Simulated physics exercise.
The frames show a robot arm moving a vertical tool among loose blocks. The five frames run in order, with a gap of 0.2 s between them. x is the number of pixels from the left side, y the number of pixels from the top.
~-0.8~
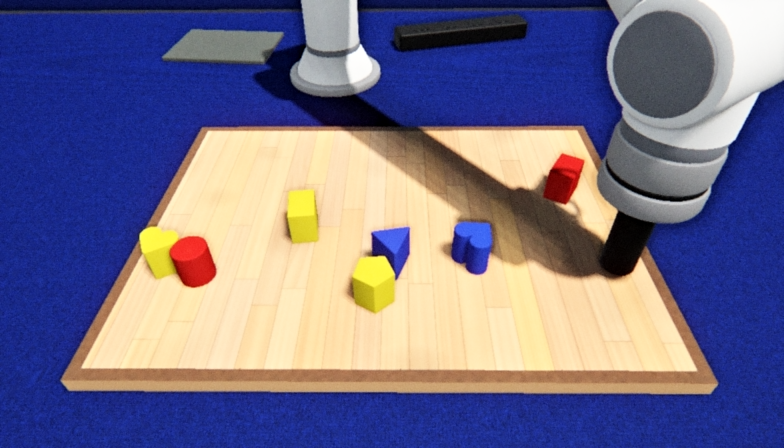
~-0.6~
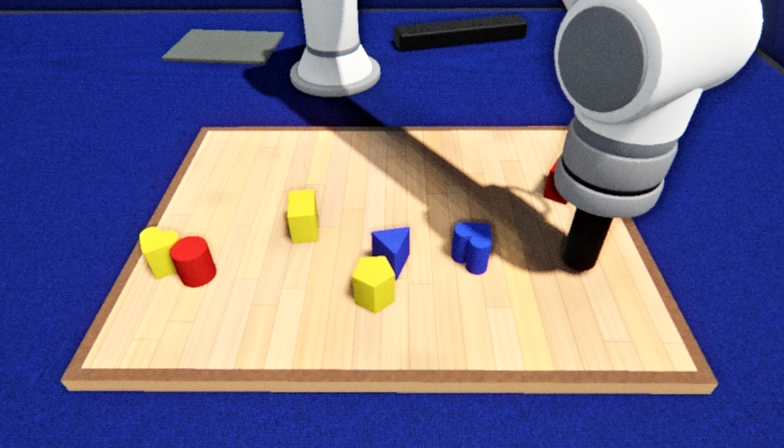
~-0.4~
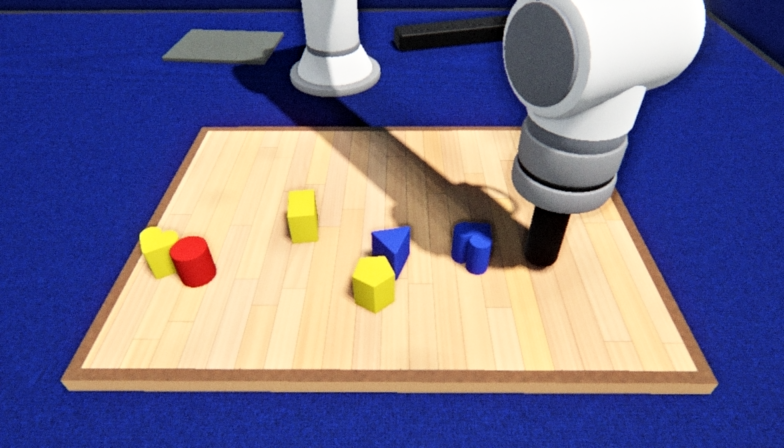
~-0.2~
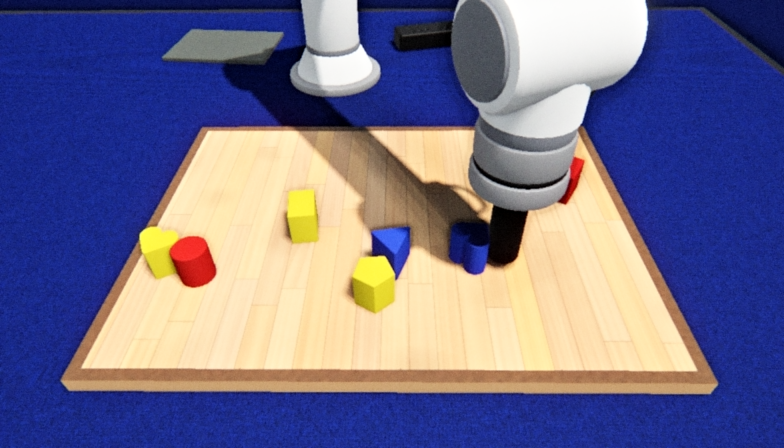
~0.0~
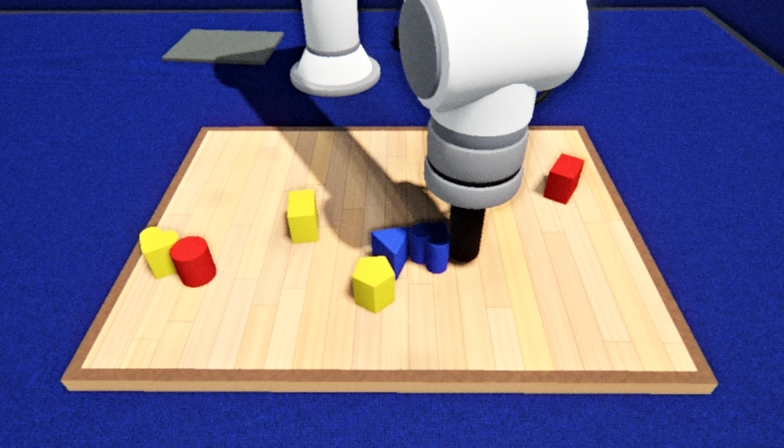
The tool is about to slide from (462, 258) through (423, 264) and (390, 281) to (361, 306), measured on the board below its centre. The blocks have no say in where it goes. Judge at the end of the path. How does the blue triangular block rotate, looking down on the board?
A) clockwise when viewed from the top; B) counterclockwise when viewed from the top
Letter B.
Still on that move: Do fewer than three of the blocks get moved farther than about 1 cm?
No
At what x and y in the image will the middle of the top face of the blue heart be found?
I'd guess (375, 229).
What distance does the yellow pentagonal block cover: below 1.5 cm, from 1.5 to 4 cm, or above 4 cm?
The answer is over 4 cm.
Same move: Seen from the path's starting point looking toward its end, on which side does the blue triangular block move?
Toward the right.
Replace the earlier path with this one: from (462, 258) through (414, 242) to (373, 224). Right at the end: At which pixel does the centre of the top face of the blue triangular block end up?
Final place: (366, 239).
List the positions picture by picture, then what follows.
In the first picture, tool tip at (616, 265); block tops, yellow pentagonal block at (373, 269); blue triangular block at (392, 236); blue heart at (475, 232).
In the second picture, tool at (578, 260); blocks unchanged.
In the third picture, tool at (540, 257); blocks unchanged.
In the fourth picture, tool at (502, 254); blue heart at (473, 232).
In the fifth picture, tool at (463, 252); yellow pentagonal block at (373, 269); blue triangular block at (392, 236); blue heart at (433, 232).
The first path, step by step. One third of the way, tool at (423, 258); blue triangular block at (366, 236), turned 45° anticlockwise; blue heart at (393, 230), turned 25° clockwise.
Two thirds of the way, tool at (389, 275); yellow pentagonal block at (366, 277); blue triangular block at (347, 236), turned 35° anticlockwise; blue heart at (375, 229), turned 45° clockwise.
At the end, tool at (360, 300); yellow pentagonal block at (340, 305), turned 45° anticlockwise; blue triangular block at (347, 236), turned 35° anticlockwise; blue heart at (375, 229), turned 45° clockwise.
